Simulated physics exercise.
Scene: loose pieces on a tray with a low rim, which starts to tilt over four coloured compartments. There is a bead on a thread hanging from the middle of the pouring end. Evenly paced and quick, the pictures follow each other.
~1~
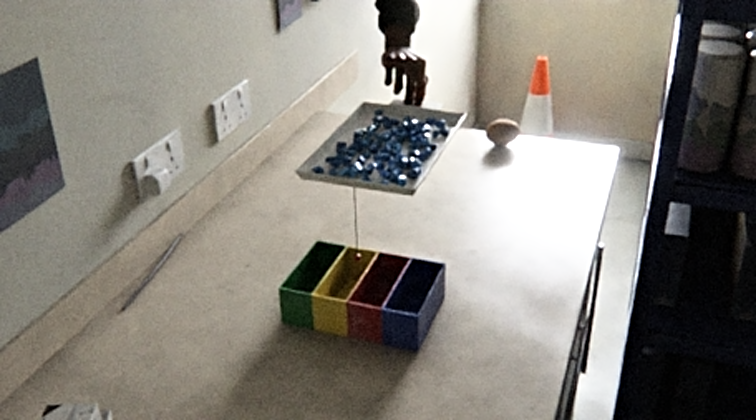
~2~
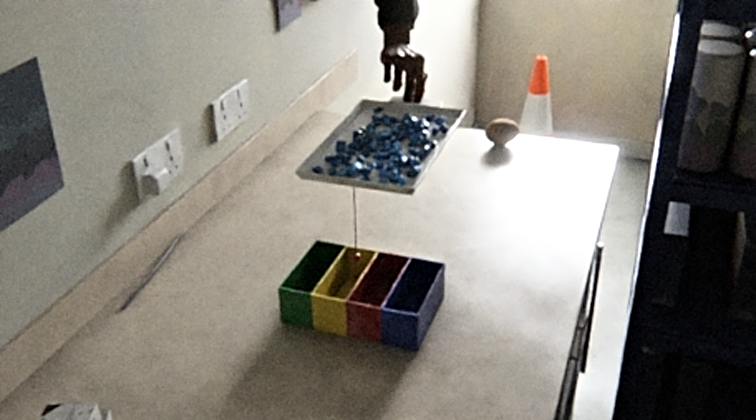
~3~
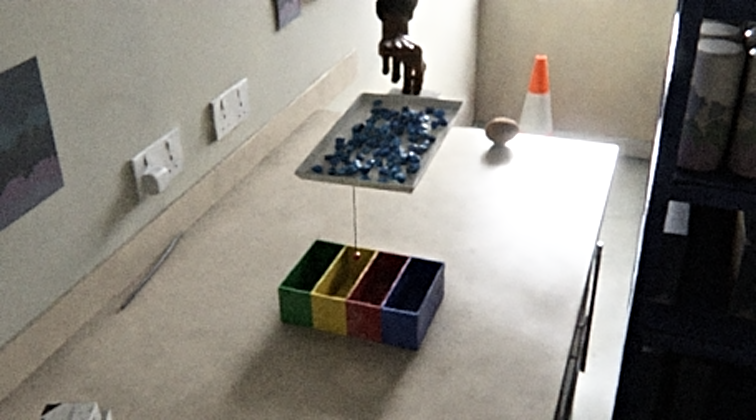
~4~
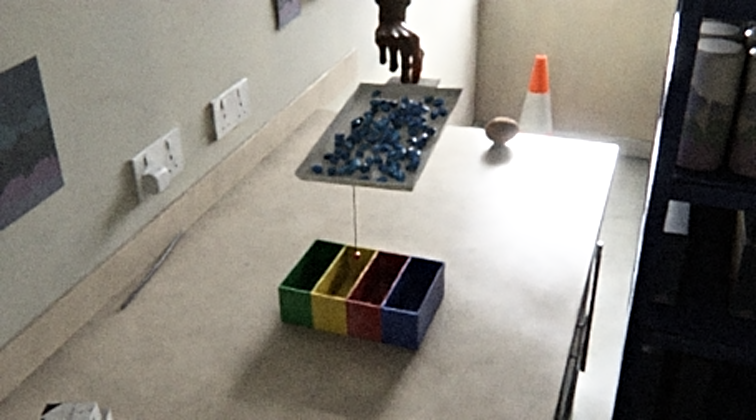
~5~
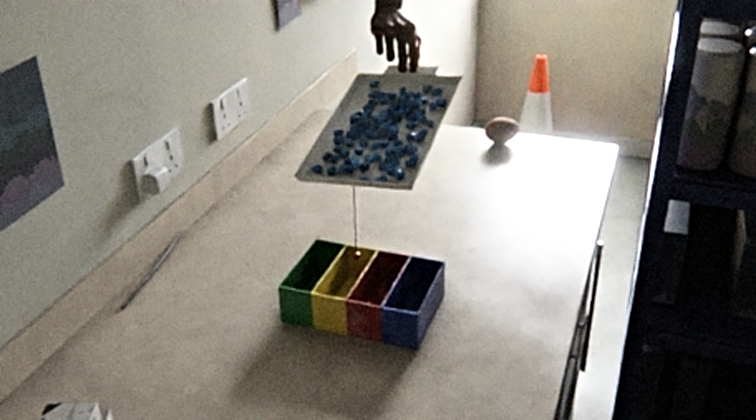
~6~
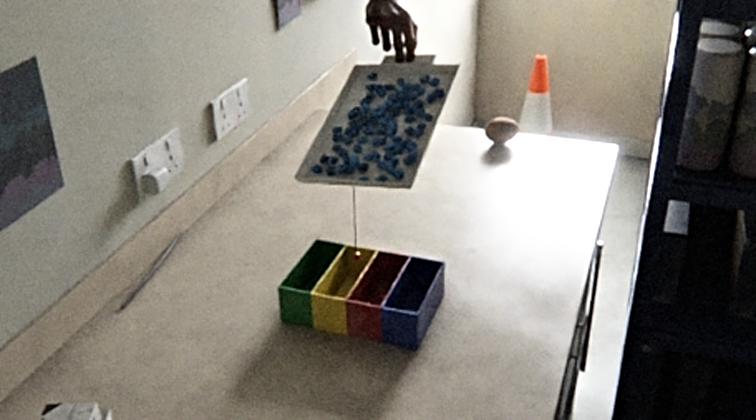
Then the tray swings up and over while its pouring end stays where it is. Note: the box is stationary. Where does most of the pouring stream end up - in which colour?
In the green one.
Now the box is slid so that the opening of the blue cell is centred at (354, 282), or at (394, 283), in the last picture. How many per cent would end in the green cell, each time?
10, then 50 %.
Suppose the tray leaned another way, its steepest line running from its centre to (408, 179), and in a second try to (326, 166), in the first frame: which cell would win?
First: The blue one, second: The green cell.
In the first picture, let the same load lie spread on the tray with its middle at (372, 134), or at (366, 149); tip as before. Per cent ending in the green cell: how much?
Close to 40 and close to 40 per cent.
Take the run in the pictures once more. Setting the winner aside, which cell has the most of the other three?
Runner-up: That yellow cell.
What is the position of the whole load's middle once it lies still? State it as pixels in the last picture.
At about (307, 303), give or take.
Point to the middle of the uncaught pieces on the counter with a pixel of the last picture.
The middle lies near (238, 313).
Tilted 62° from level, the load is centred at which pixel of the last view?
Somewhere about pixel (326, 166).
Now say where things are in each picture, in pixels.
Corners of the pouring end at (300, 170) and (412, 187), level; middle of the load at (389, 145), aquarium stones; bead on its thread at (357, 258); green cell at (296, 305); yellow cell at (330, 312); red cell at (365, 319); blue cell at (400, 327), in the first picture.
Corners of the pouring end at (299, 170) and (412, 186), level; middle of the load at (388, 144), in the second picture.
Corners of the pouring end at (299, 170) and (411, 185), tipped barely, lowest at the left corner; middle of the load at (388, 139), in the third picture.
Corners of the pouring end at (299, 172) and (411, 183), tipped a little, lowest at the left corner; middle of the load at (387, 133), in the fourth picture.
Corners of the pouring end at (298, 173) and (410, 182), tipped a little, lowest at the left corner; middle of the load at (386, 128), in the fifth picture.
Corners of the pouring end at (298, 175) and (409, 181), tipped clearly, lowest at the left corner; middle of the load at (384, 123); green cell at (296, 304); yellow cell at (329, 311); red cell at (364, 318); blue cell at (399, 325), in the sixth picture.
Soon after the last picture, tray tipped steeply; most on the tray; about a quarter falling or outside the box.
A little later, tray tipped past a quarter turn; a stray few on the tray; about a third in the green cell; about a quarter in the yellow cell; a stray few in the red cell; about half falling or outside the box.
Later still, tray tipped past a quarter turn; about half in the green cell; about a quarter in the yellow cell; a stray few in the red cell; about a third falling or outside the box.
At rest, tray tipped past a quarter turn; about half in the green cell; about a quarter in the yellow cell; a stray few in the red cell; none in the blue cell; about a third outside the box.
